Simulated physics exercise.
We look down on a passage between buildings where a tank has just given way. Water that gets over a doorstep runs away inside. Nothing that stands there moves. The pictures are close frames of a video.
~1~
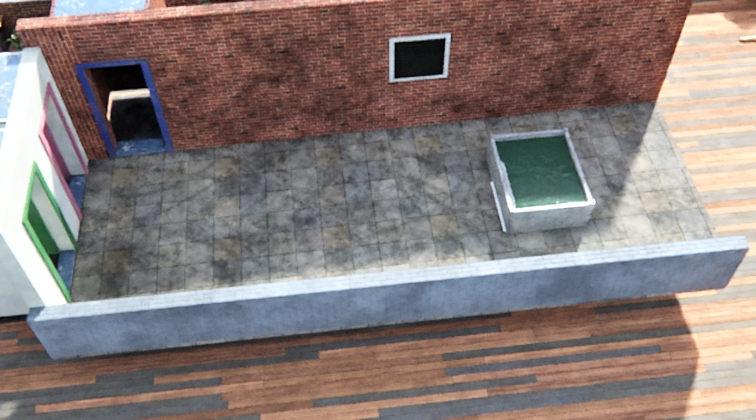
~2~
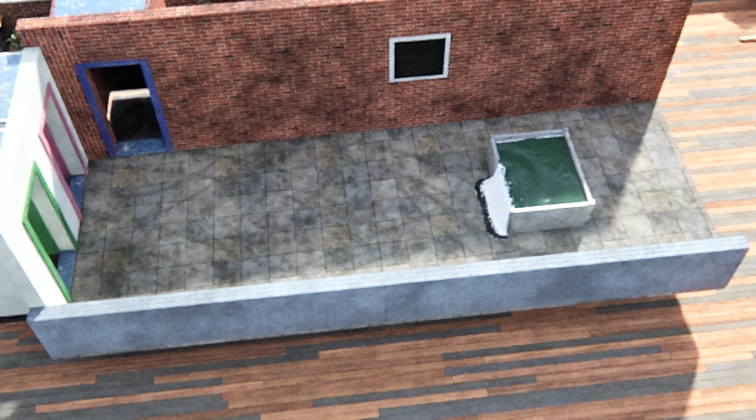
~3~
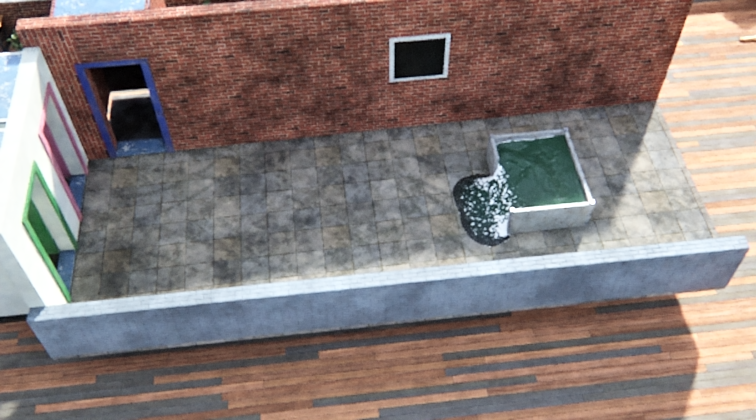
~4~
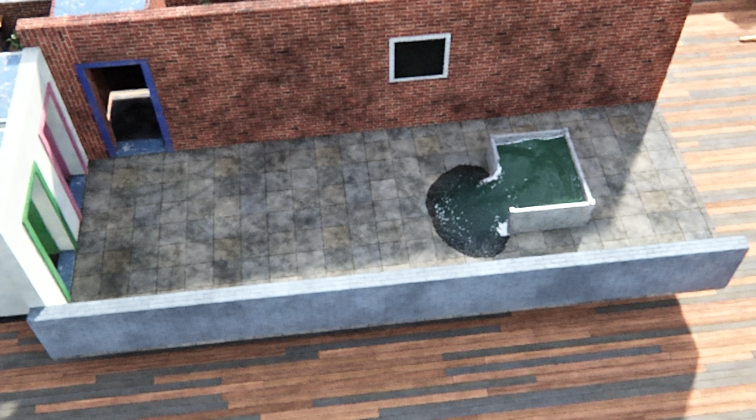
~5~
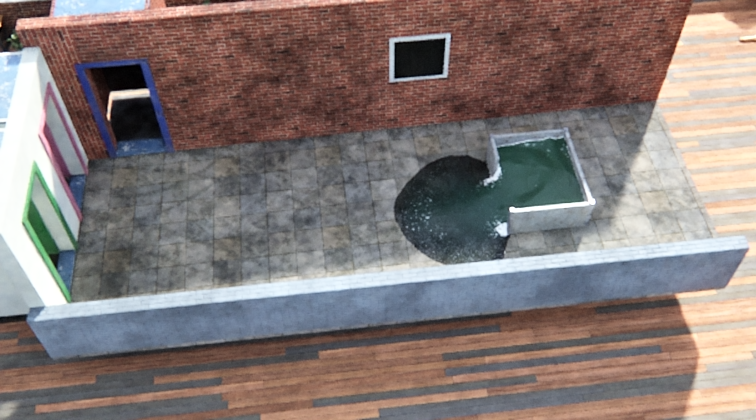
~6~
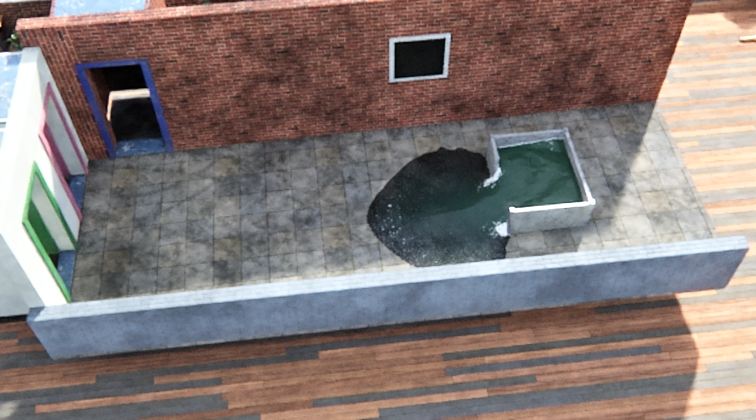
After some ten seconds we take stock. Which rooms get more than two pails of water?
One by one: The pink door takes more than that; the blue door stays under that; the green door takes more than that.
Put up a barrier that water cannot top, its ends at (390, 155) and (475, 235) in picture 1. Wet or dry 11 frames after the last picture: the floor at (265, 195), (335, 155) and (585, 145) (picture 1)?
In that order: Free of water, covered, no water.
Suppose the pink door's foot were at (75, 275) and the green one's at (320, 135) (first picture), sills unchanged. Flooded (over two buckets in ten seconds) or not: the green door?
In short: Green is under.
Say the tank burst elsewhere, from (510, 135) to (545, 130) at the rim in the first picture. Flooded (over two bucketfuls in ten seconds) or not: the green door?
My reading: Green keeps below it.
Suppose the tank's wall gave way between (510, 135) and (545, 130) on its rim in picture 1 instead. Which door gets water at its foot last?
That is the one in green.
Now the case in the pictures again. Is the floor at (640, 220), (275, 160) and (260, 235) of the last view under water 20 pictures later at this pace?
In turn: Not flooded, wet, wet.
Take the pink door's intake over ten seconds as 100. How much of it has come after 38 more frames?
Near 45 in a hundred.
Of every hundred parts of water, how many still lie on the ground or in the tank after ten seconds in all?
Near 80 in a hundred.
A moment on, water covers 25 % of the floor; the pink door not reached, the blue door not reached, the green door not reached.
Next, water covers 45 % of the floor; the pink door not reached, the blue door not reached, the green door not reached.
Then, water covers 65 % of the floor; the pink door wet at the sill, nothing in, the blue door wet at the sill, nothing in, the green door under two buckets in.
Later, water covers 55 % of the floor; the pink door over two buckets in, the blue door wet at the sill, nothing in, the green door far over two buckets in.
In the end, water covers 40 % of the floor; the pink door over two buckets in, the blue door wet at the sill, nothing in, the green door far over two buckets in.
